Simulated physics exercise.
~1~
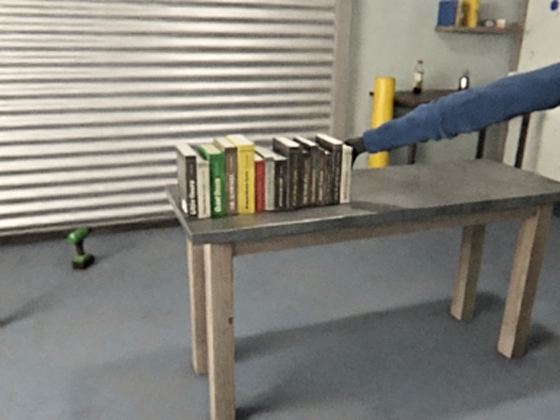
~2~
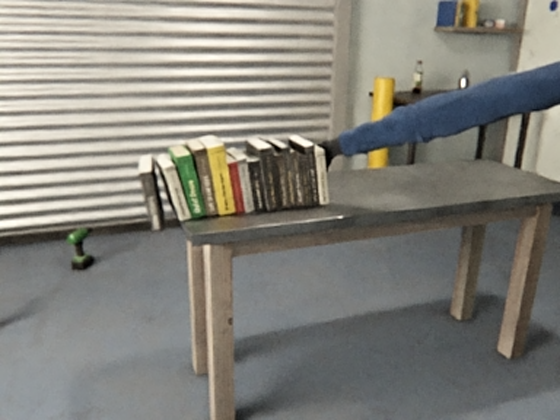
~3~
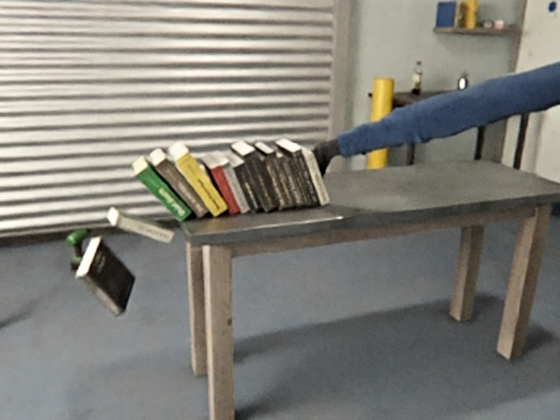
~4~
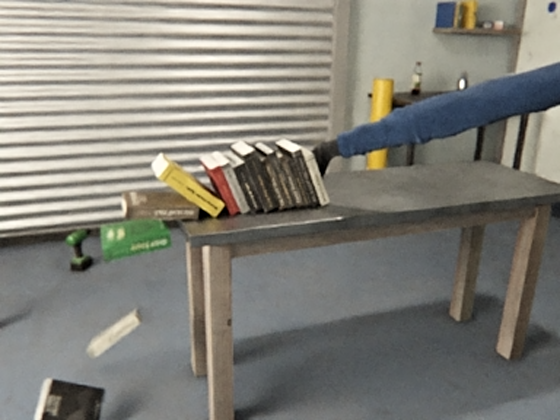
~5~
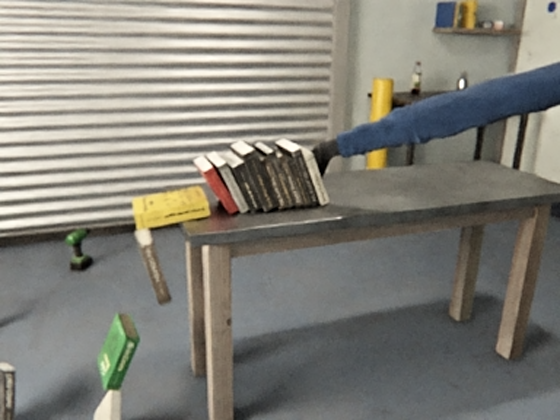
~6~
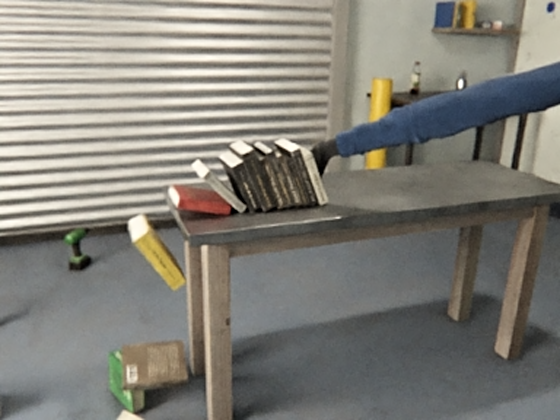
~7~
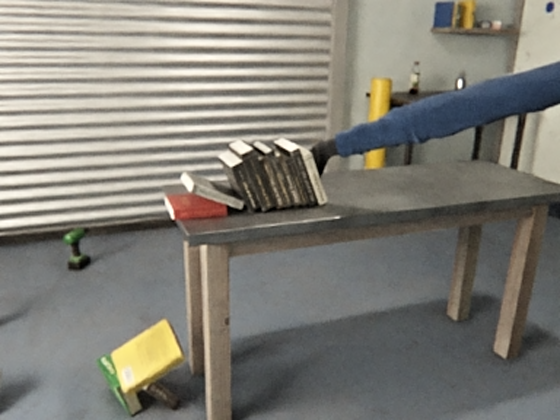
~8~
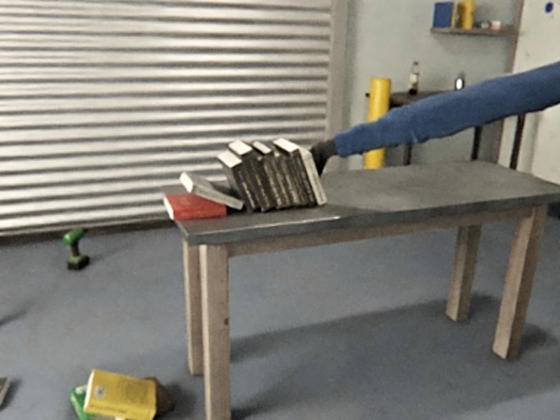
The video shows a blue-sleeved arm pushing a row of upright books left along a table until several tumble off the edge, including green and yellow ones, which end on the floor, while the red book lies flat at the edge beside others still leaning against the hand.
